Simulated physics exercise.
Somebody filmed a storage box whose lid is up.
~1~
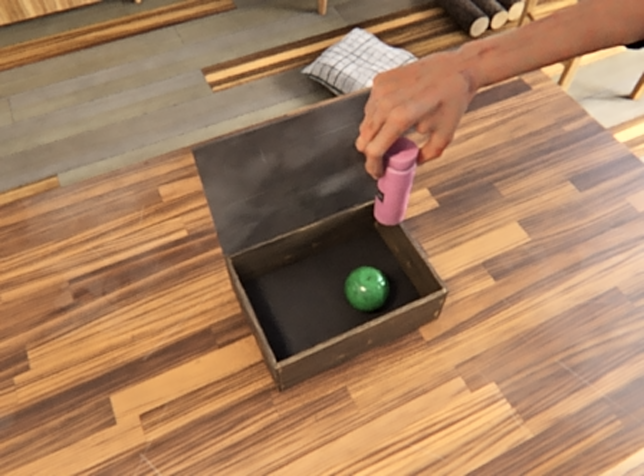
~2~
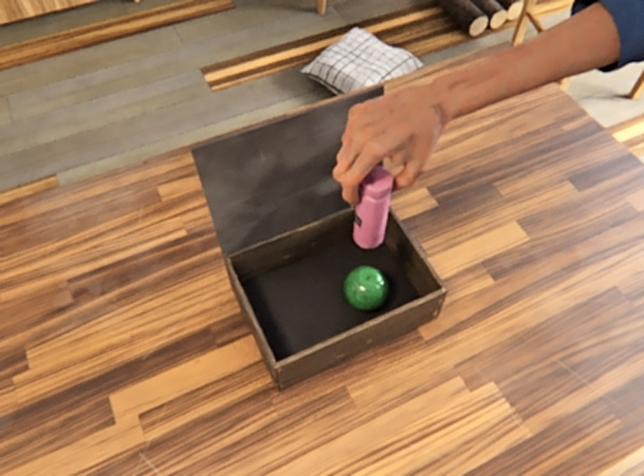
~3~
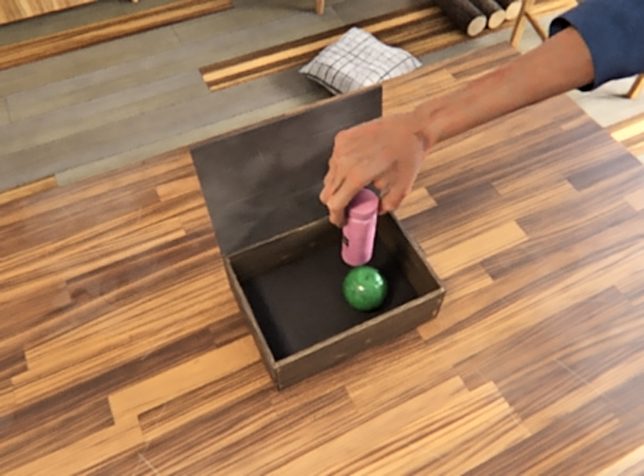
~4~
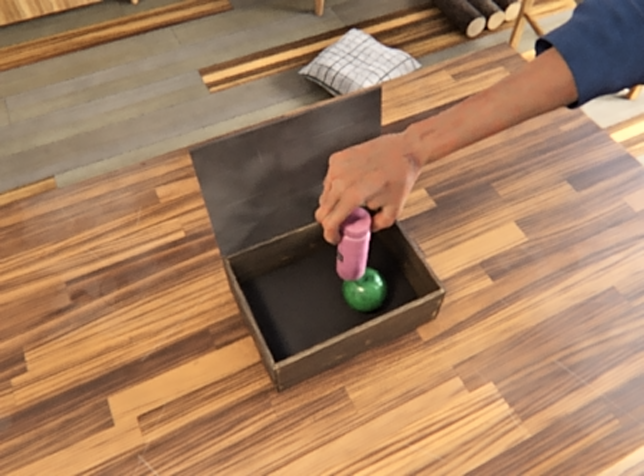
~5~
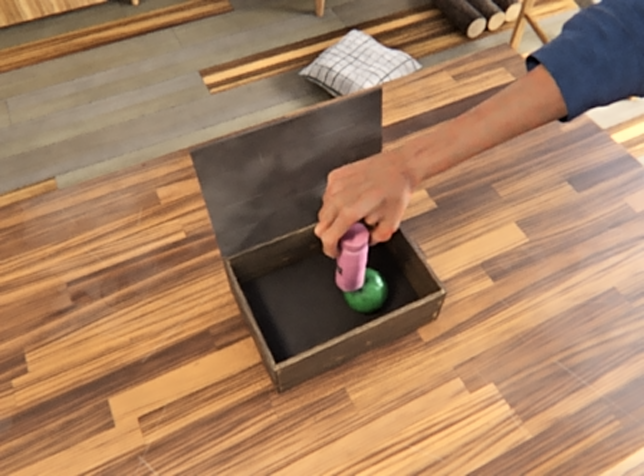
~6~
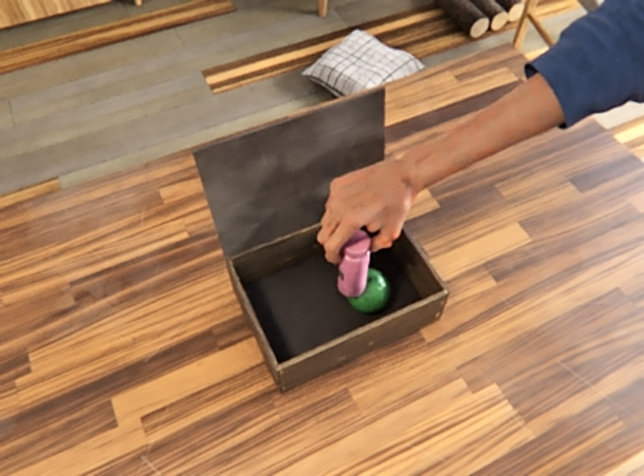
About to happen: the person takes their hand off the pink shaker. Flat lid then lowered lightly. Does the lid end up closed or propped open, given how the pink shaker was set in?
The lid ends up closed.
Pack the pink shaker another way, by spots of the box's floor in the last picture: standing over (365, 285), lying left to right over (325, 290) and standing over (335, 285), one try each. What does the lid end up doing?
In the first case it closes; in the second case it sits on the rim; in the third case it is held up.
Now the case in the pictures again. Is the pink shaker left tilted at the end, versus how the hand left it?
In the end, the pink shaker winds up askew.
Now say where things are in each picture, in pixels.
The first frame shows still above its spot; pink shaker (395, 183); green apple (367, 289).
The second frame shows still above its spot; pink shaker (372, 209); green apple (366, 289).
The third frame shows still above its spot; pink shaker (359, 229); green apple (365, 289).
The fourth frame shows still above its spot; pink shaker (353, 245); green apple (365, 290).
The fifth frame shows still above its spot; pink shaker (351, 258).
The sixth frame shows in place under the hand; pink shaker (353, 264).
Then, 1.00 s later than the last frame, lid starting down; pink shaker on its side near (320, 314); green apple moved about its own width.
Then, 1.70 s later than the last frame, lid 47° above the rim; pink shaker on its side near (320, 314); green apple moved about its own width.
When it is over, lid shut; lying over in the box, pink shaker; moved from the start, green apple. End places, in pixels of the last picture, pink shaker near (320, 315).
